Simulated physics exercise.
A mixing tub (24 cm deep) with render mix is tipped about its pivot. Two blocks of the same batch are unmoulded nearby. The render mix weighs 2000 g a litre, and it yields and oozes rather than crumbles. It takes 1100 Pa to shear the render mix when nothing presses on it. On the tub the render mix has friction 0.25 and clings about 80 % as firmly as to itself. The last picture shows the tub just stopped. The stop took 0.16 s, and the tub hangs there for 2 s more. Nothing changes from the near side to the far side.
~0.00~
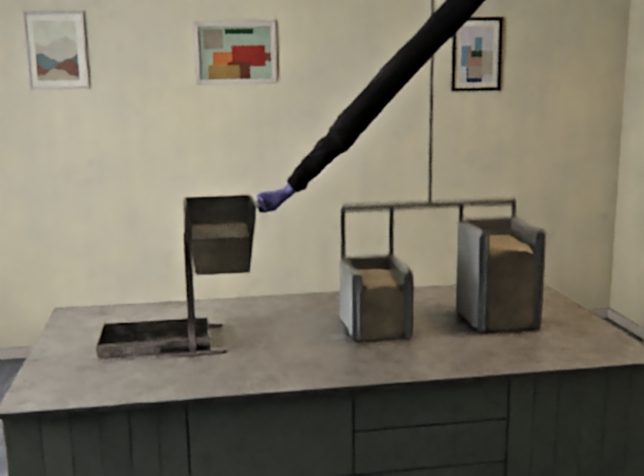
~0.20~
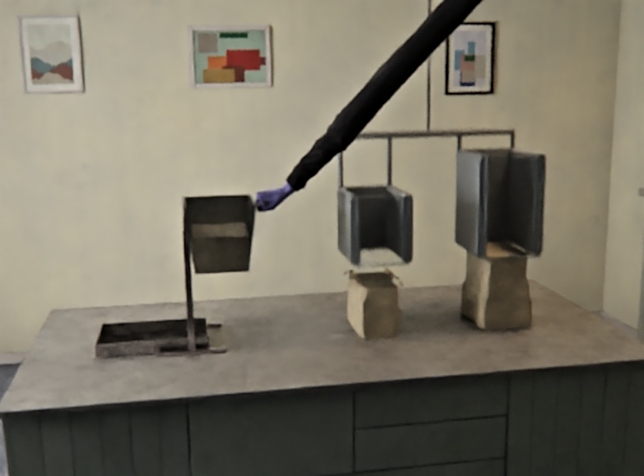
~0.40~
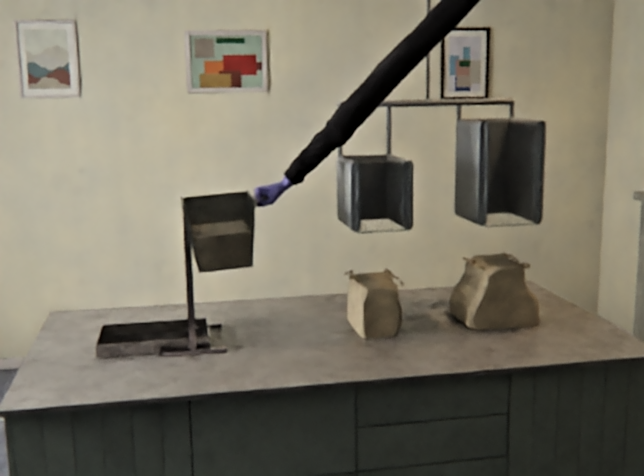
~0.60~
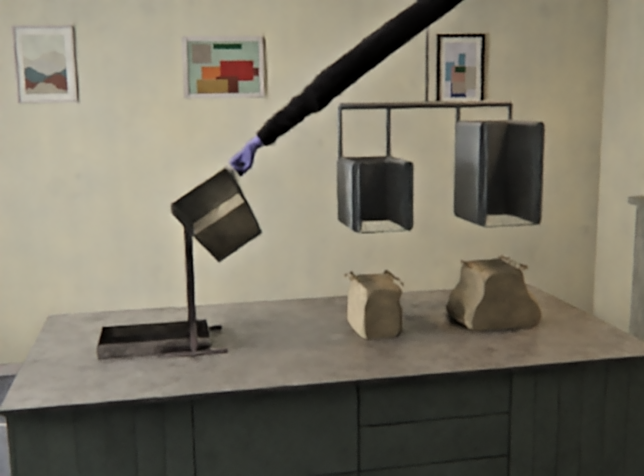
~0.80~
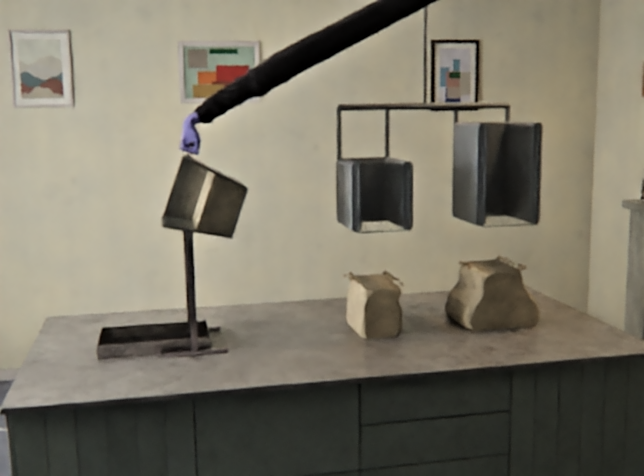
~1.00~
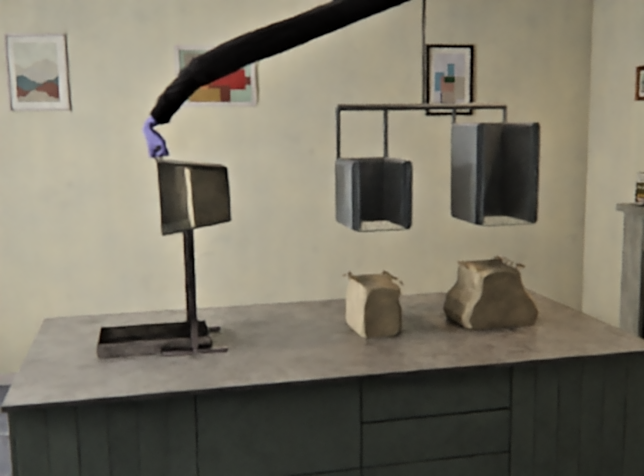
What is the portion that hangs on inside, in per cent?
Expect roughly 100 %.
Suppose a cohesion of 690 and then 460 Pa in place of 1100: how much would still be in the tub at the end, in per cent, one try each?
In that order: 100 %, 65 %.
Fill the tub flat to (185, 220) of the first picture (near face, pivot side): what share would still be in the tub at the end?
It would be near 100 %.
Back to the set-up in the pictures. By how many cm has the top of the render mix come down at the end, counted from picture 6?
Some 4 cm.
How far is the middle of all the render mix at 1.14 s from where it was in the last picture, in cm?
Some 1 cm.
After 1.14 s, the tub is at 92 degrees and holds 100 %.
After 1.31 s, the tub is at 92 degrees and holds 100 %.
After 1.48 s, the tub is at 92 degrees and holds 100 %.
After 1.65 s, the tub is at 92 degrees and holds 100 %.
After 3.00 s, at the end, the tub is at 92 degrees and holds 100 %.
